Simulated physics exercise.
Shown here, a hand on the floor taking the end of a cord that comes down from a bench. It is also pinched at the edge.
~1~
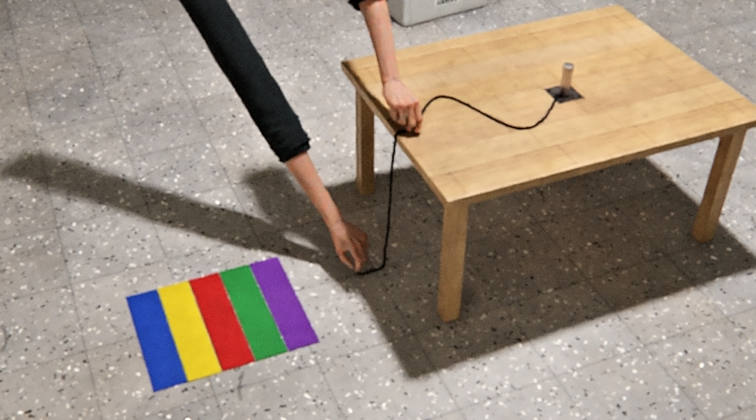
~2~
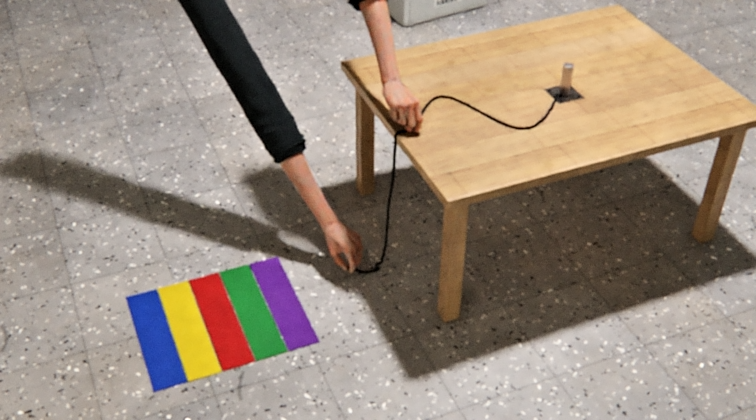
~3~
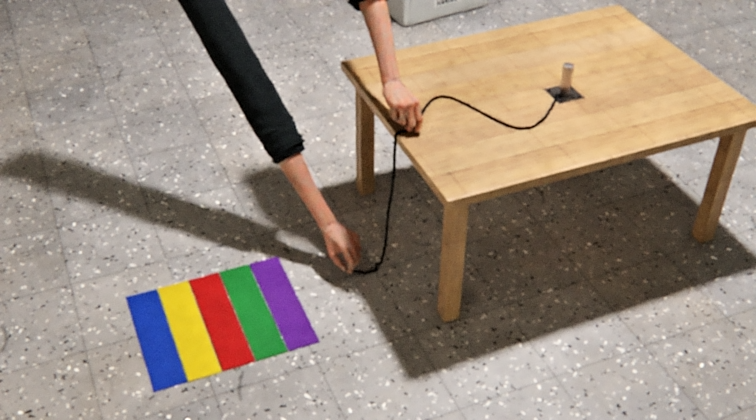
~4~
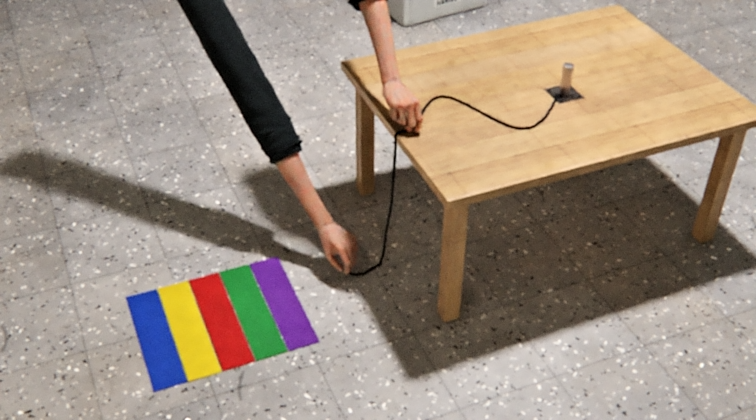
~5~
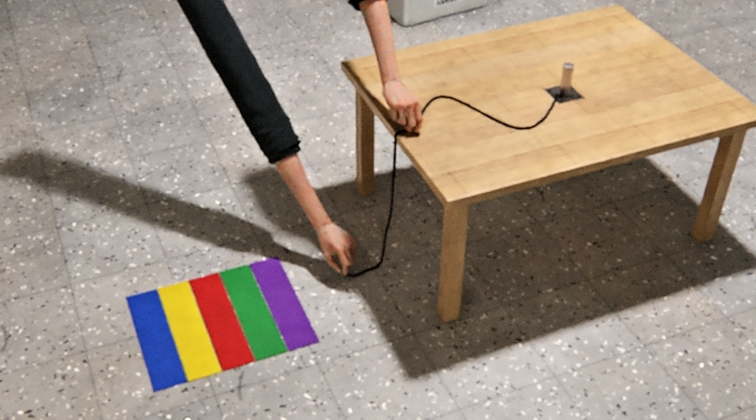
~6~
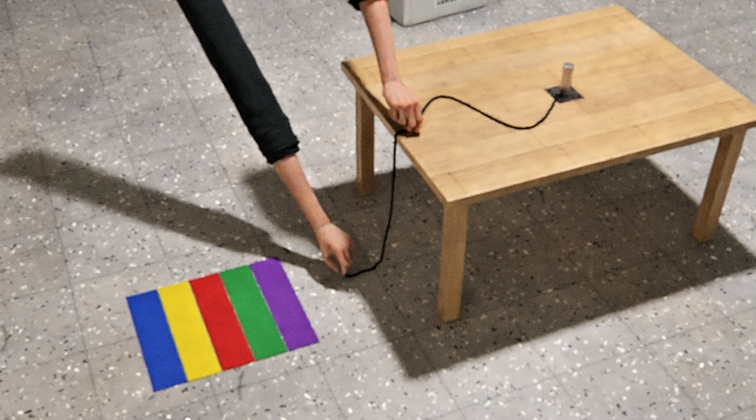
A hand at floor level, gripping the end of a black cord, shifts very slightly left toward the purple edge of a striped color mat. The other hand keeps the cord pinched at the wooden table's edge, and little else moves as the lower hand remains just short of the stripes.
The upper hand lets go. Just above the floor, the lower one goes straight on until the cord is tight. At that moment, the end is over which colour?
Over blue.
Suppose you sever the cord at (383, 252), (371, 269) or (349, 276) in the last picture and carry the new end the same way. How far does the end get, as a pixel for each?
Well, that gives around (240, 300) the first time, (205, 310) the next and (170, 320) the last.
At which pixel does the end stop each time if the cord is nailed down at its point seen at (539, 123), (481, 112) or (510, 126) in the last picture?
Per try (px, approx.): (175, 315), (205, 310), (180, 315).
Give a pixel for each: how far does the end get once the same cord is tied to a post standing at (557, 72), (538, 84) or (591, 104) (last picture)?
Approximate pixels in order: (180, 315), (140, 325), (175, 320).
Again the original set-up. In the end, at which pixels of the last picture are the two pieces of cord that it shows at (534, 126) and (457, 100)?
End positions: About (500, 108) and about (415, 128).
Early on, end near (208, 308); over red.
Midway, end near (175, 317); over yellow.
At the end of the slack, end near (154, 323); over blue. Over blue.
